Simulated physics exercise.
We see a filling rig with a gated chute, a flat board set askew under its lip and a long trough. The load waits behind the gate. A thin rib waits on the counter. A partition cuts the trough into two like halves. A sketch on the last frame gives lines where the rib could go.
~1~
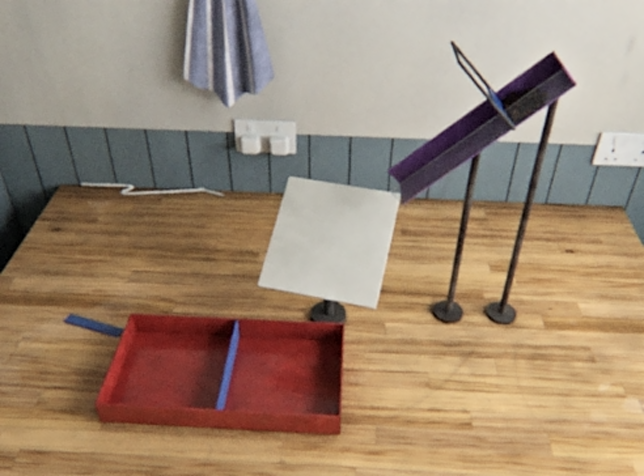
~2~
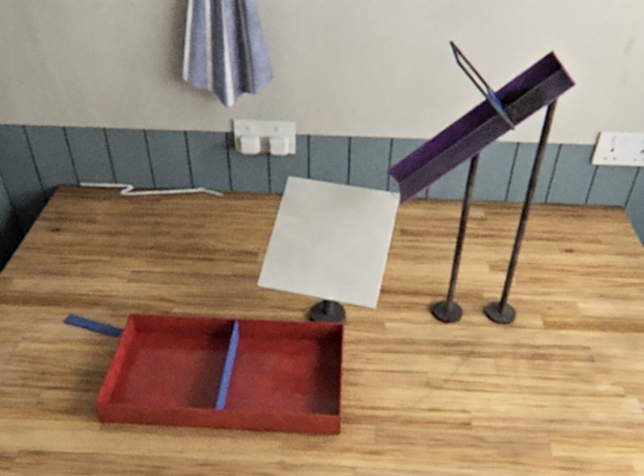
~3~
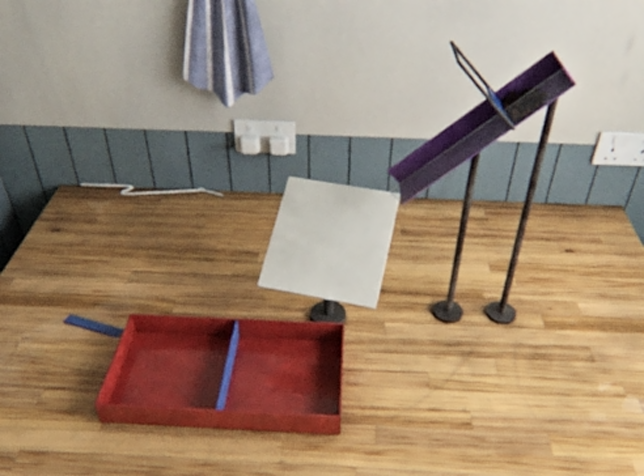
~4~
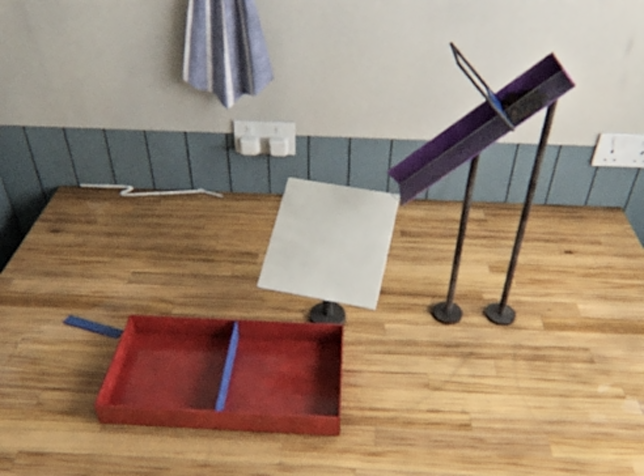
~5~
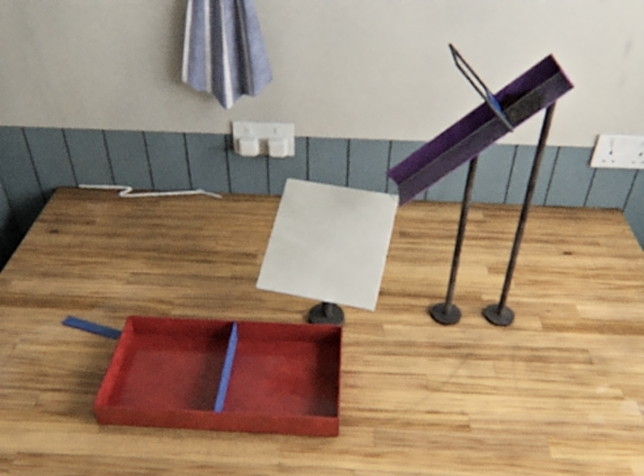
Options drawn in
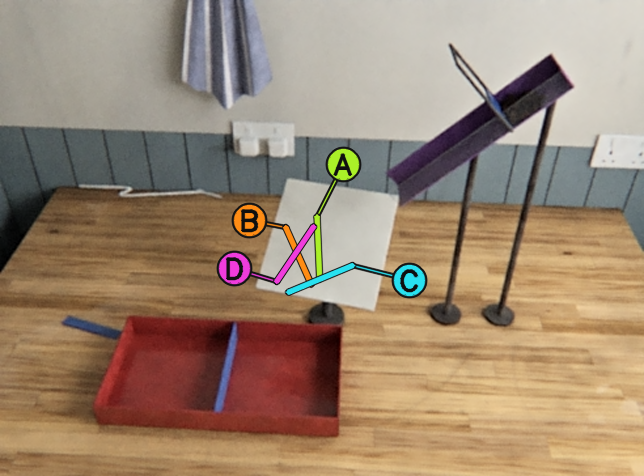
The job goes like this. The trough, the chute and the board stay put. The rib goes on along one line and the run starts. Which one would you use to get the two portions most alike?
Best: C.
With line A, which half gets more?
The right half.
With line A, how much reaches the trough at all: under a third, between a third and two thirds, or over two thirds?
Over two thirds.
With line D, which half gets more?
Right.
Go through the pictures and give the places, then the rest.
The first frame shows load behind the gate at (519, 106), allspice berries; lip of the chute at (401, 194), sloping fairly steeply.
The second frame shows middle of the board at (330, 239), tilted fairly steeply; middle of its low edge at (315, 297); of its high edge at (343, 185).
The third frame shows front corners of the trough at (95, 404) and (340, 417); front end of its middle wall at (217, 410); gate still shut at (493, 98).
The fourth frame shows middle of the load at (518, 107); lip at (401, 195).
The fifth frame shows middle of the load at (517, 109); lip at (400, 196).
On the marked copy, line A from (317, 216) to (319, 279); line B from (285, 227) to (311, 284); line C from (352, 265) to (288, 292); line D from (313, 226) to (276, 281).
If A is chosen, of what is caught, a stray few in the left half, nearly all in the right.
If B is chosen, of what is caught, a small part in the left half, nearly all in the right.
If C is chosen, of what is caught, about half in the left half, about half in the right.
If D is chosen, of what is caught, a small part in the left half, nearly all in the right.
